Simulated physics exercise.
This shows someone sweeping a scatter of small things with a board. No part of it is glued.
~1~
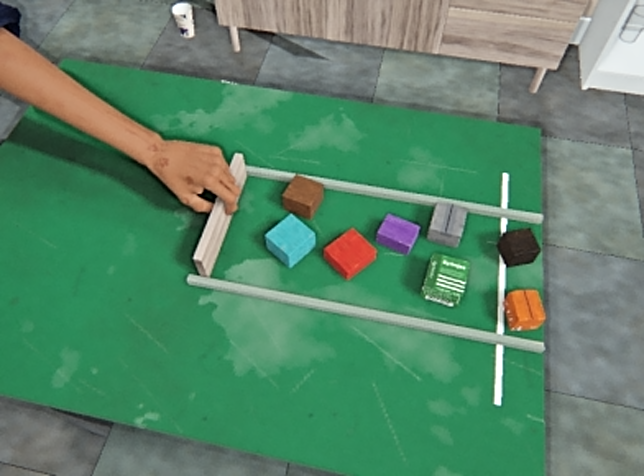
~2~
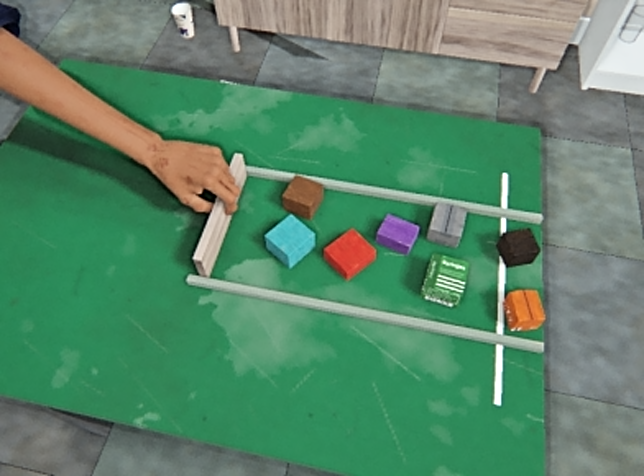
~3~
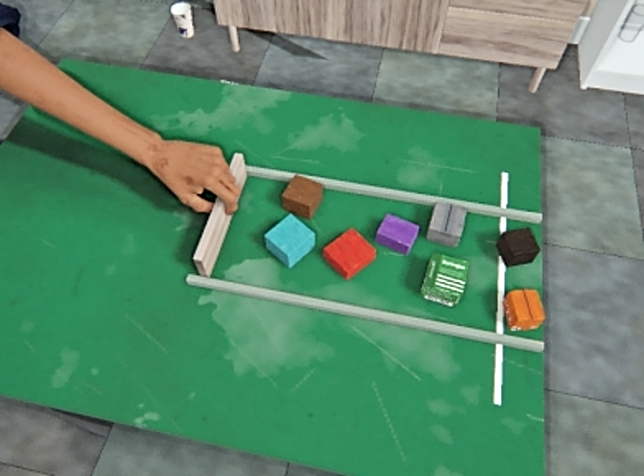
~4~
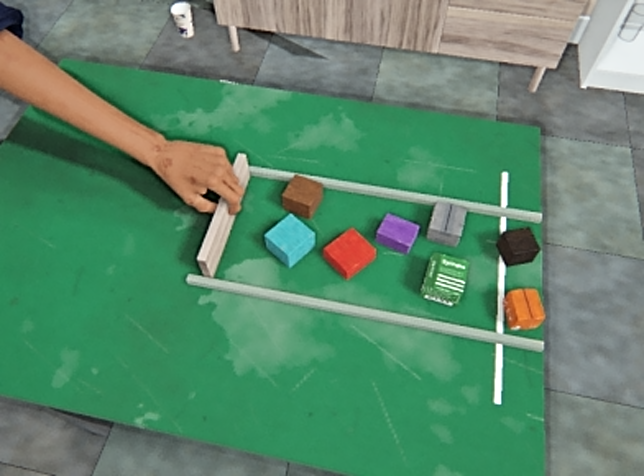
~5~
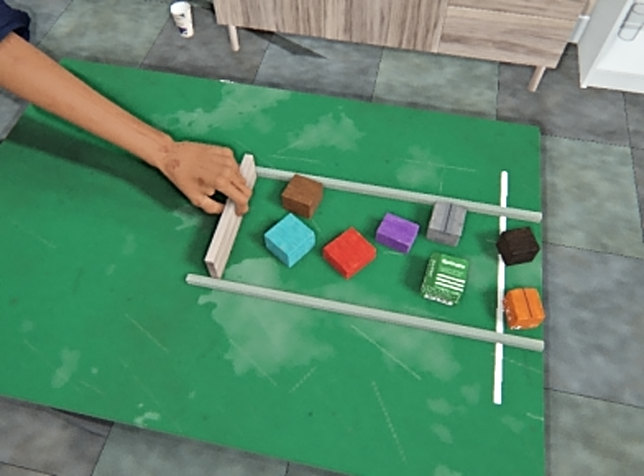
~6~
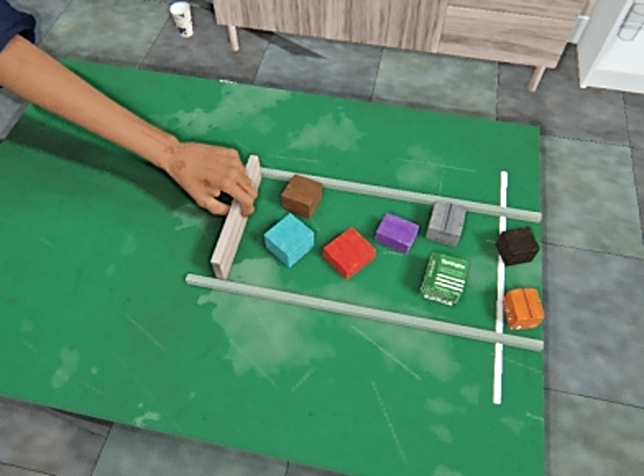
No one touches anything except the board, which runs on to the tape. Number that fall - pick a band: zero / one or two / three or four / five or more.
Band: Five or more.
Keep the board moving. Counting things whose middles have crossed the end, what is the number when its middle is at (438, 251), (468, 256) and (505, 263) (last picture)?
1, 4, 6.
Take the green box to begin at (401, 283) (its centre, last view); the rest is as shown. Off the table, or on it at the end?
It goes down.
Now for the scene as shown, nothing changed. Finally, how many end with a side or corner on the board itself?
That comes to 2.
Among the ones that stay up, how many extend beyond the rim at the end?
I make it 0.
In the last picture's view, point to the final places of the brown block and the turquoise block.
The brown block ends up near (522, 231), and the turquoise block near (522, 273).
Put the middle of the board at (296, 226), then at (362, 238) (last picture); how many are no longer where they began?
At the first place 3, at the second 6.
Soon after, none off yet; orange box at rest near (523, 309); black block at rest near (517, 247); green box at rest near (444, 279).
Then, none off yet; orange box moved a little near (537, 312); black block moving near (521, 251); green box moved about its own width near (504, 288).
By the end, the number that fall off is five or more; fallen, red block, purple block, grey box, green box, black block and orange box.
